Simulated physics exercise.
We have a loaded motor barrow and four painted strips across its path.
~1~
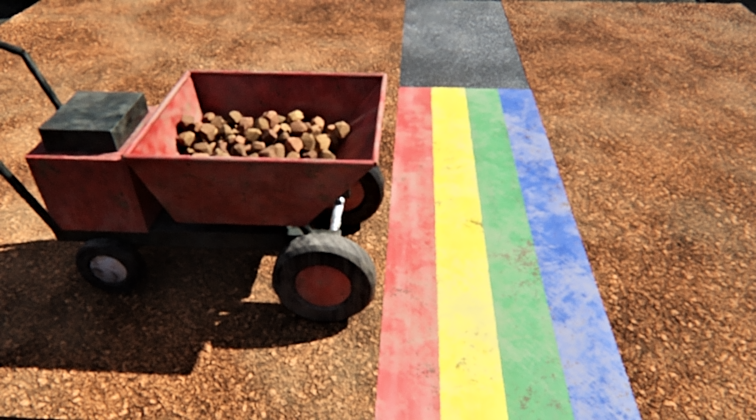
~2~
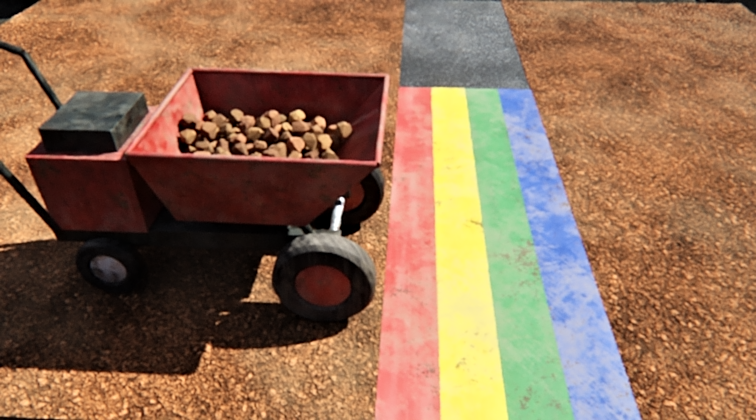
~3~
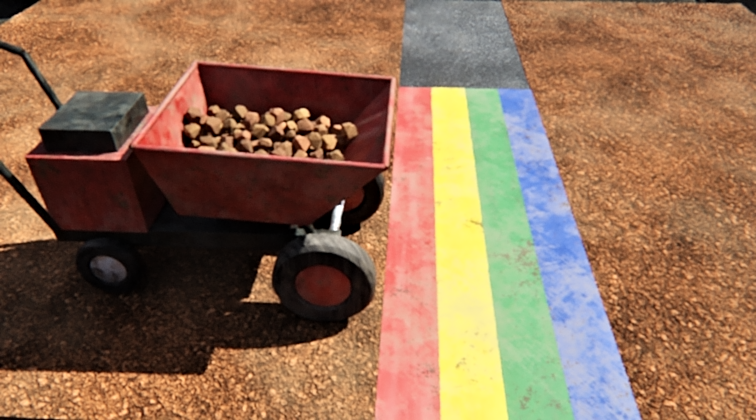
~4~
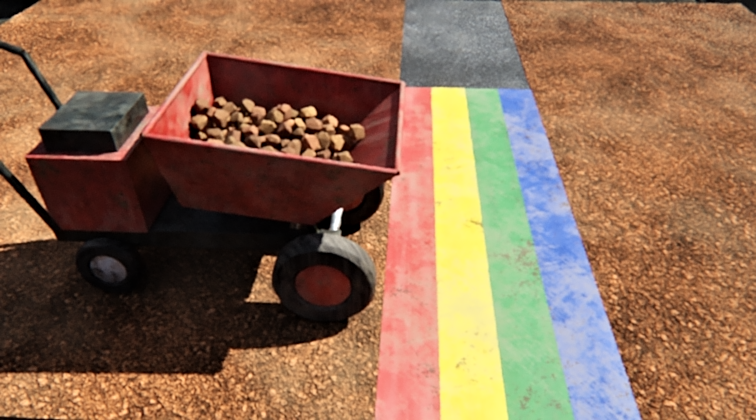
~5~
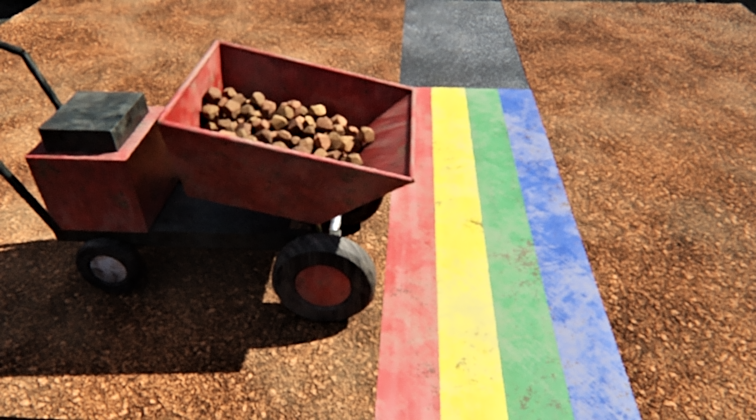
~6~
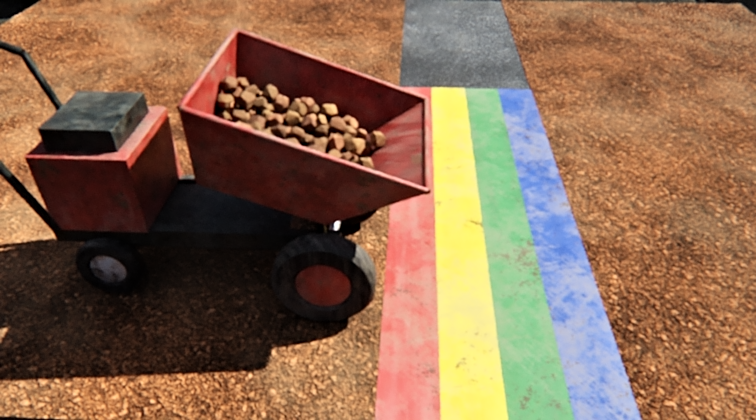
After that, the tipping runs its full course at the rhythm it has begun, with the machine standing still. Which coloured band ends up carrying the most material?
The green band.
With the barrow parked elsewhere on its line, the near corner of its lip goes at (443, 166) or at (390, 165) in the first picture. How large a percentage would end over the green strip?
Some 10 in a hundred, then some 30 in a hundred.
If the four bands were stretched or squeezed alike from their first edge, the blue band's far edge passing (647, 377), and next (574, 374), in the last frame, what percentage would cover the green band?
The first one comes out at 30 percent, while the second comes out at 20 percent.
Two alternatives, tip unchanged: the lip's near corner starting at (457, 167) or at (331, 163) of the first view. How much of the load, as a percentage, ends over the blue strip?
I'd expect close to 40 per cent and then close to 10 per cent.
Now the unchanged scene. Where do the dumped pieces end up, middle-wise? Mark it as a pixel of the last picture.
Around (536, 269).
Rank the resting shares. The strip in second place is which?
Ranked second: The blue one.
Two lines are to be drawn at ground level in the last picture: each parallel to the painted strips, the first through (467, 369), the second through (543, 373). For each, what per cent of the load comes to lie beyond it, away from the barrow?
First some 80, then 50 per cent.
Soon after the last picture, skip tipped steeply; all in the skip.
A little later, skip tipped right over; about two thirds in the skip; a small part over the yellow strip; about a quarter over the green strip.
Later still, skip tipped right over; about a quarter in the skip; a small part over the yellow strip; about a third over the green strip; about a quarter over the blue strip; a small part off the paint.
At rest, skip tipped right over; about a quarter in the skip; none over the red strip; a small part over the yellow strip; about a third over the green strip; about a quarter over the blue strip; a small part off the paint.
